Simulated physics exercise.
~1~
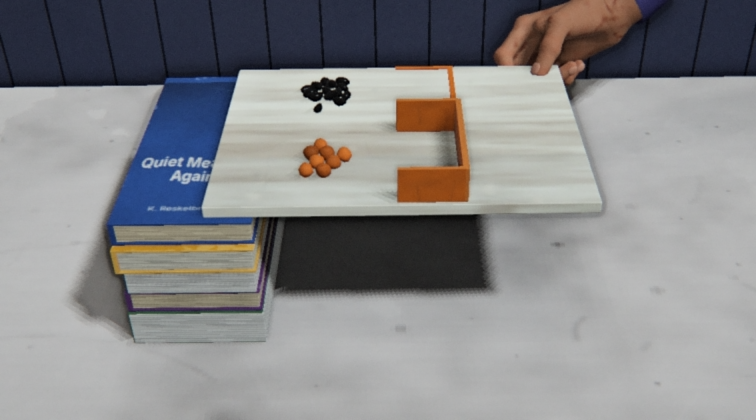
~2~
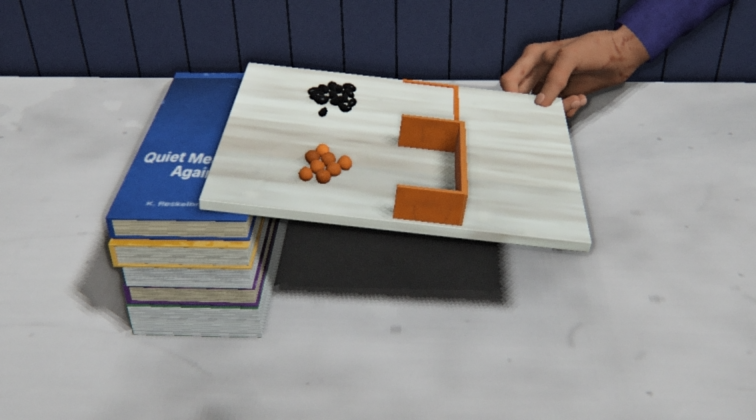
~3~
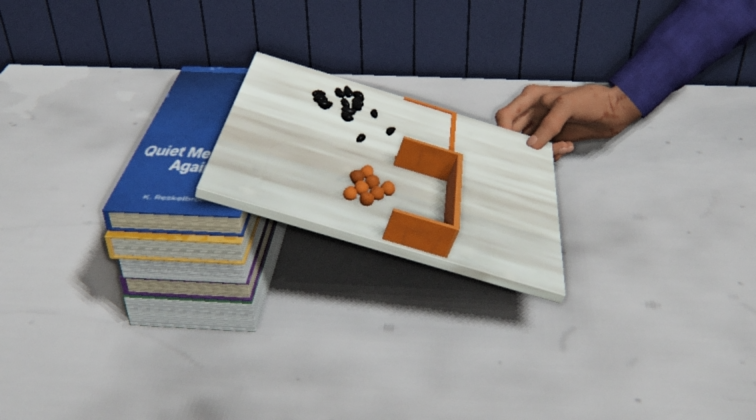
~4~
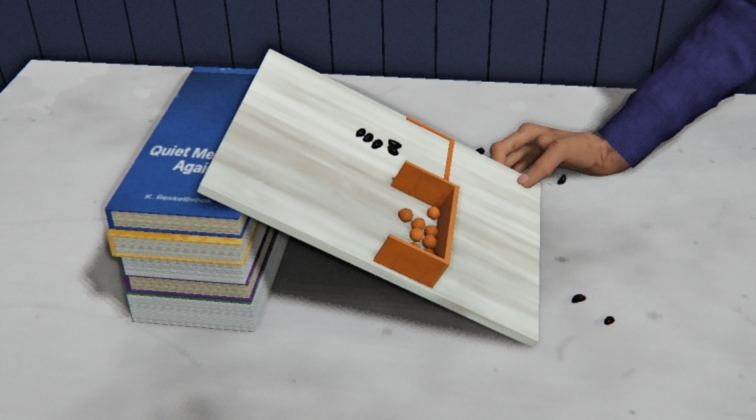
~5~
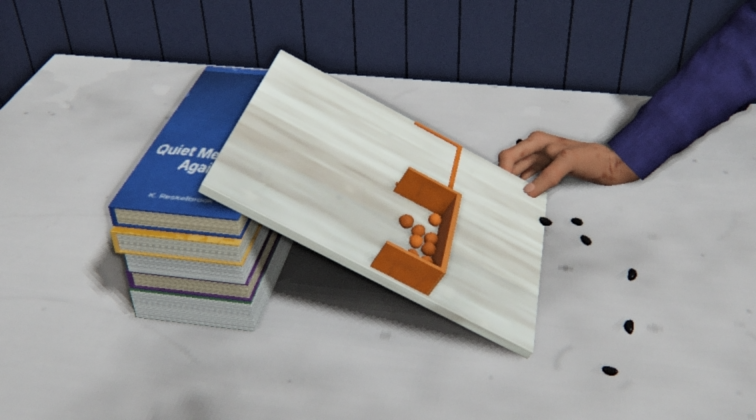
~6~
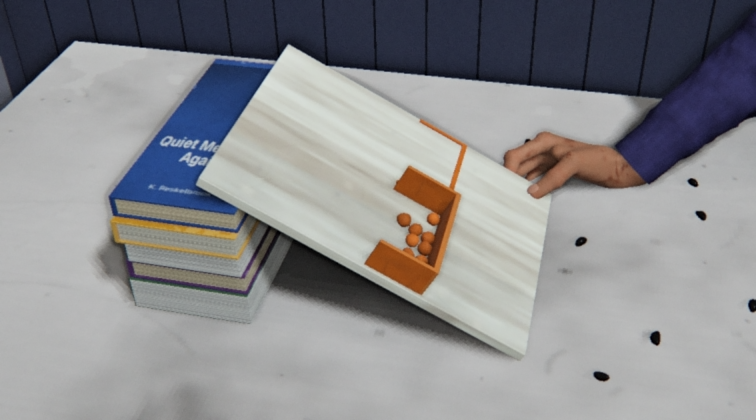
On a marble tabletop, a hand lowered the right end of a pale board propped on stacked books until it rested as a ramp, and the orange balls rolled into a bracket-shaped orange barrier and stayed while the black beans slid off and scattered rightward.
